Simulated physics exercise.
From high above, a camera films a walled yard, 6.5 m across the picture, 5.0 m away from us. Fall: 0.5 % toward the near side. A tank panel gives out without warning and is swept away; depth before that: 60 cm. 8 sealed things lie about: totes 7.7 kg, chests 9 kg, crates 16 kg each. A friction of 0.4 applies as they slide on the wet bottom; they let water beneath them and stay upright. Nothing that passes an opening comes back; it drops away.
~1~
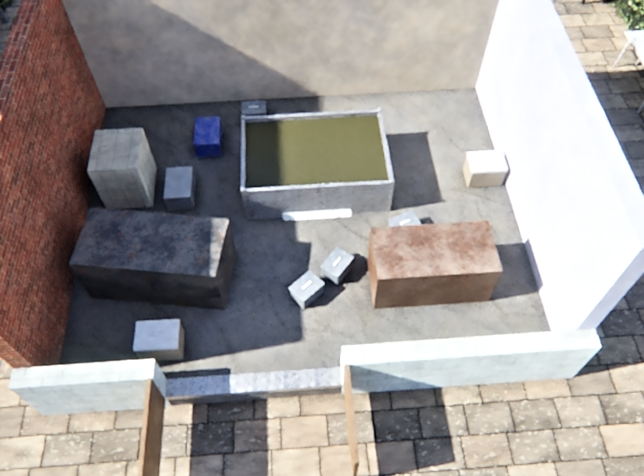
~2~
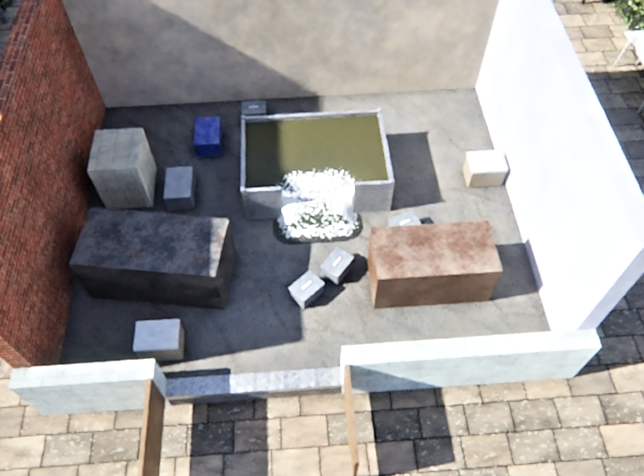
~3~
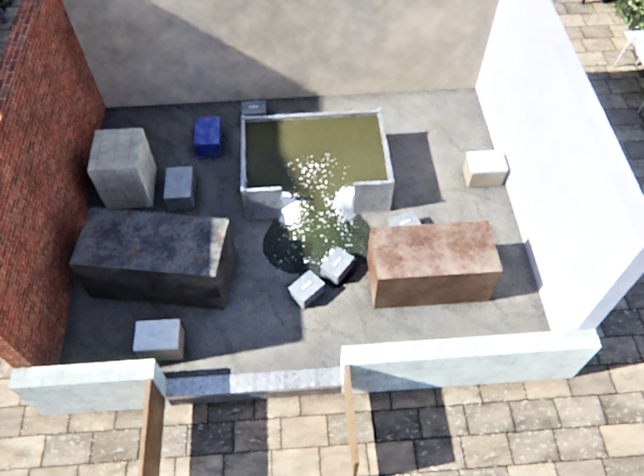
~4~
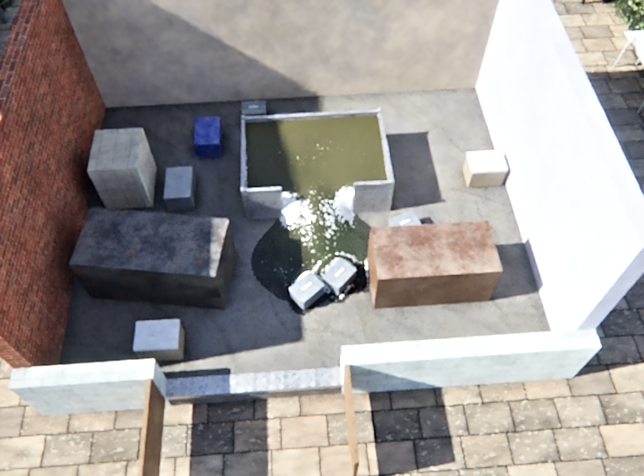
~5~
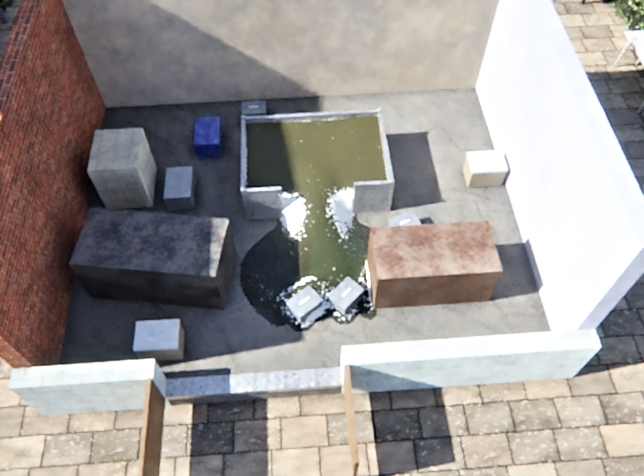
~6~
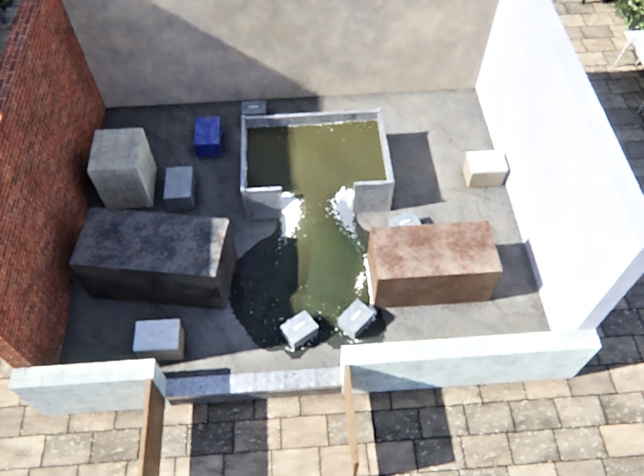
Greenish water bursting through the front of a tank in a walled yard, spreading across the floor and pushing two pale crates forward.
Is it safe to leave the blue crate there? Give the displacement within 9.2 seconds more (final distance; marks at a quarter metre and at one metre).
Hardly budges.
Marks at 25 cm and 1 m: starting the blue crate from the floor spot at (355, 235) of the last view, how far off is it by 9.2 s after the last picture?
In the end it goes partway.
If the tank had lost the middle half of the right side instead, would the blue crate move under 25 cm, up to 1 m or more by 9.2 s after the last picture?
What happens next is that the blue crate drifts partway.
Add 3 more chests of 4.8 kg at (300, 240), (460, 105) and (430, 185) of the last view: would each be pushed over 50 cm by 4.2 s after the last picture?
Lab note - in order: Above threshold / below threshold / below threshold.
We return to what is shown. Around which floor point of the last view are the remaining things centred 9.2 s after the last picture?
That lands at roughly (306, 190).
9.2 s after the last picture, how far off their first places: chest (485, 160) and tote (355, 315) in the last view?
Respectively: 120 cm / 250 cm.
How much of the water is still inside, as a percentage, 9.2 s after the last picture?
Around 44 per cent of the water is still in there.
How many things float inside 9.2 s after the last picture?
The number is 1.
Then, 1.2 s after the last picture the blue crate is near (207, 130), 0.0 m from its start, aground; 1 of 8 are out; 0 afloat.
Then, 3.8 s after the last picture the blue crate is near (207, 130), 0.0 m from its start, aground; 1 of 8 are out; 1 afloat.
Then, 6.2 s after the last picture the blue crate is near (207, 130), 0.0 m from its start, aground; 1 of 8 are out; 0 afloat.
Then, 9.2 s after the last picture the blue crate is near (207, 130), 0.0 m from its start, aground; 1 of 8 are out; 1 afloat.
